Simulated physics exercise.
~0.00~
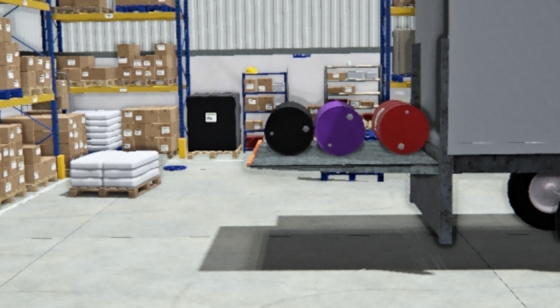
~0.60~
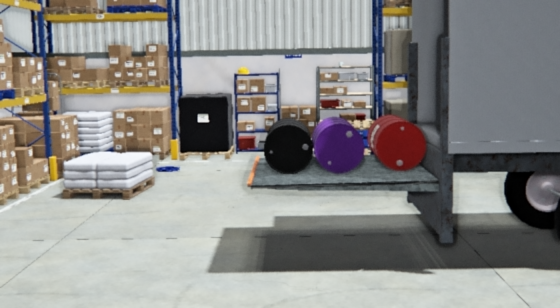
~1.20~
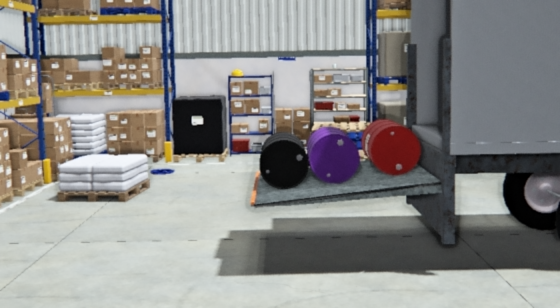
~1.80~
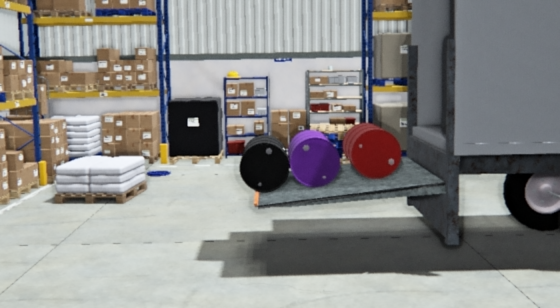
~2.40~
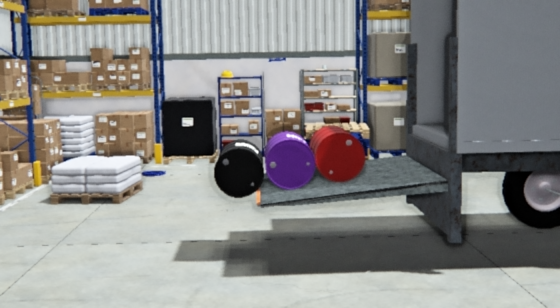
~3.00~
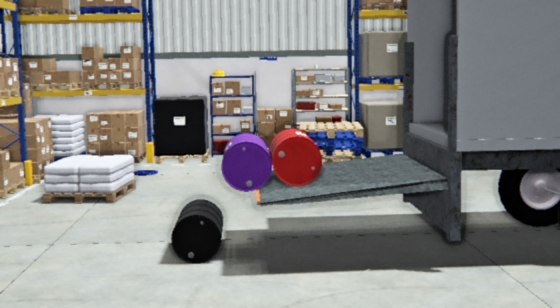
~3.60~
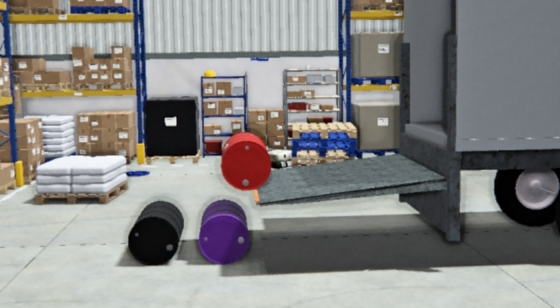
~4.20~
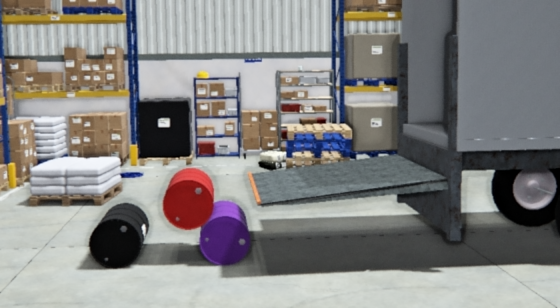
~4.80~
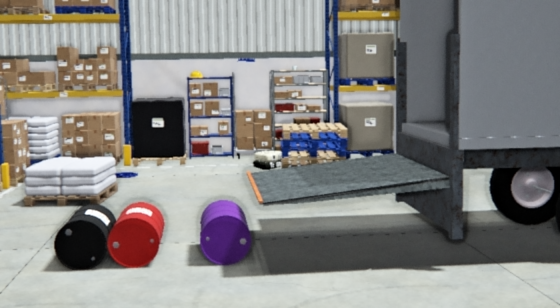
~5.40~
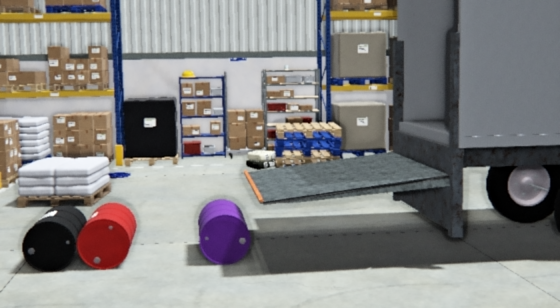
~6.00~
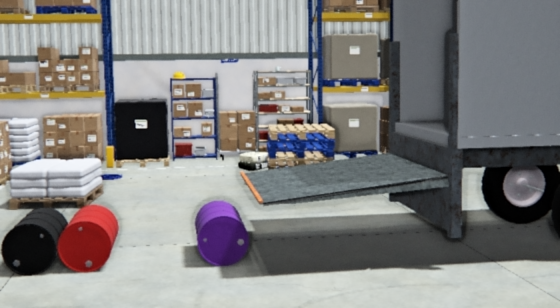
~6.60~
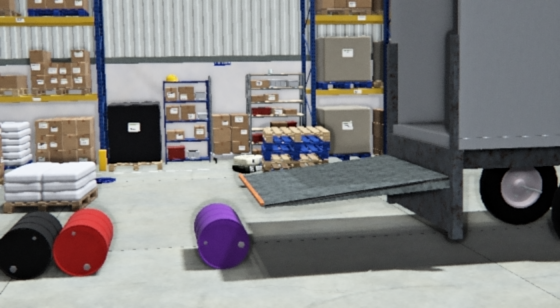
Three drums, black, purple and red from left to right, lie on the raised tail-lift of a grey truck in a warehouse, seen from the side with shelves of boxes and a pallet of white sacks behind. The platform lowers slightly, then tips down to the left, and the drums roll towards its outer edge. The black one drops off first, followed by the purple one, which lands near the edge. The red drum falls last, passes over the purple one and lands to its left. It rolls up beside the black drum, and all three end on the floor.
